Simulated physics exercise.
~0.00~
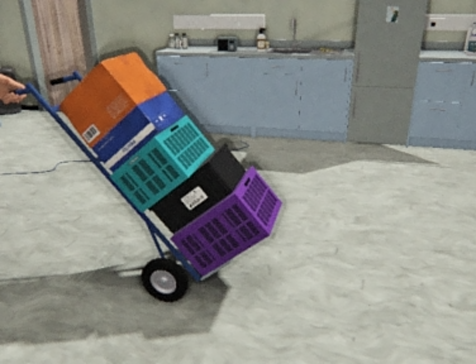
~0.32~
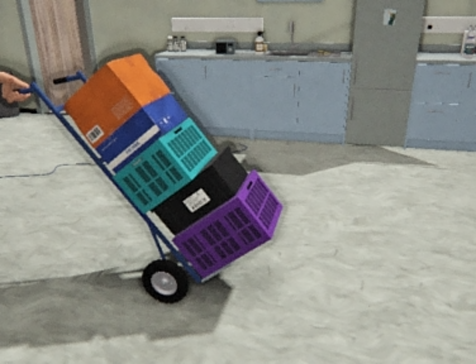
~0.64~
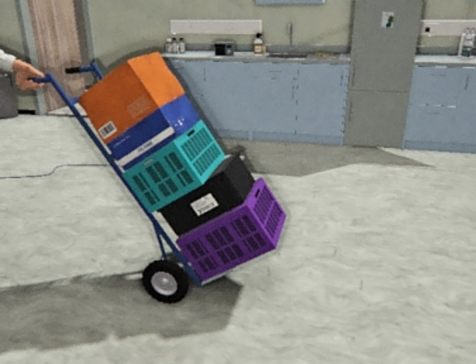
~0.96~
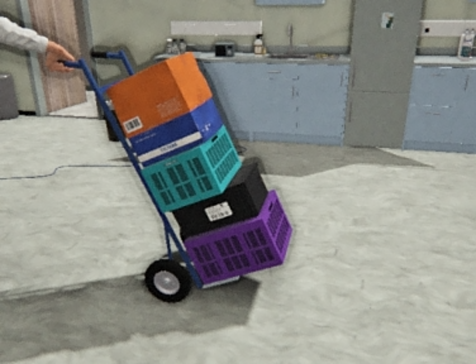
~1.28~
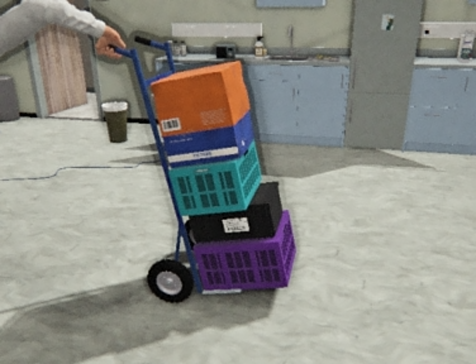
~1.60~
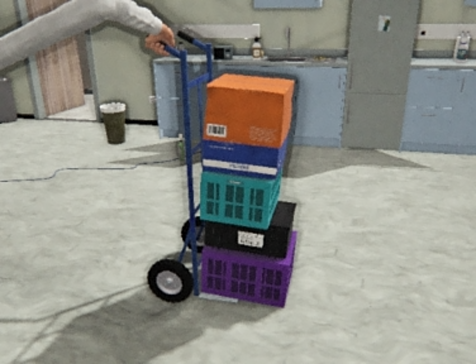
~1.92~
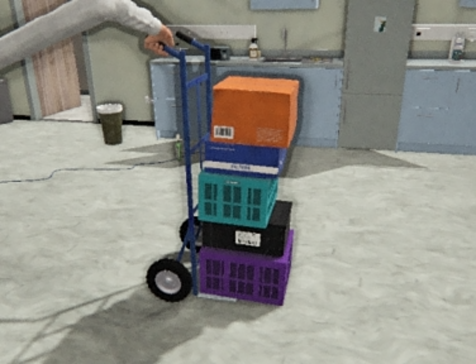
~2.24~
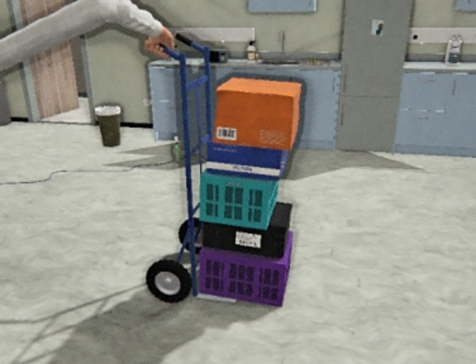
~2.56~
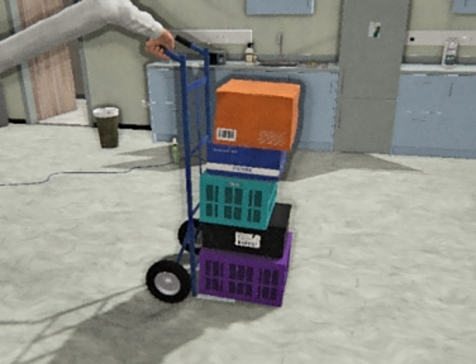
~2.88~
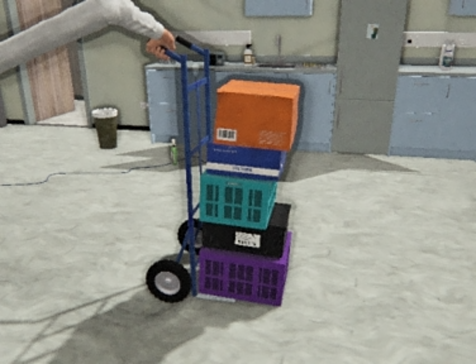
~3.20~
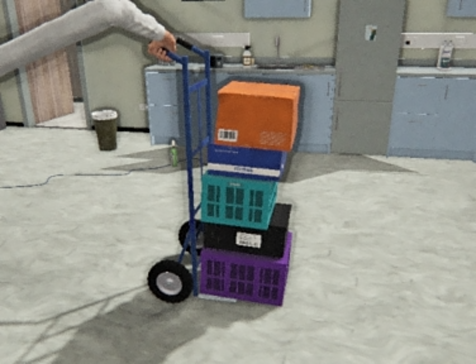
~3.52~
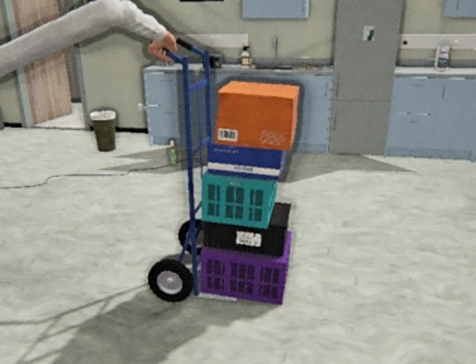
Hand tilting a blue hand truck upright with five stacked boxes and crates, which stay piled as it comes to rest.
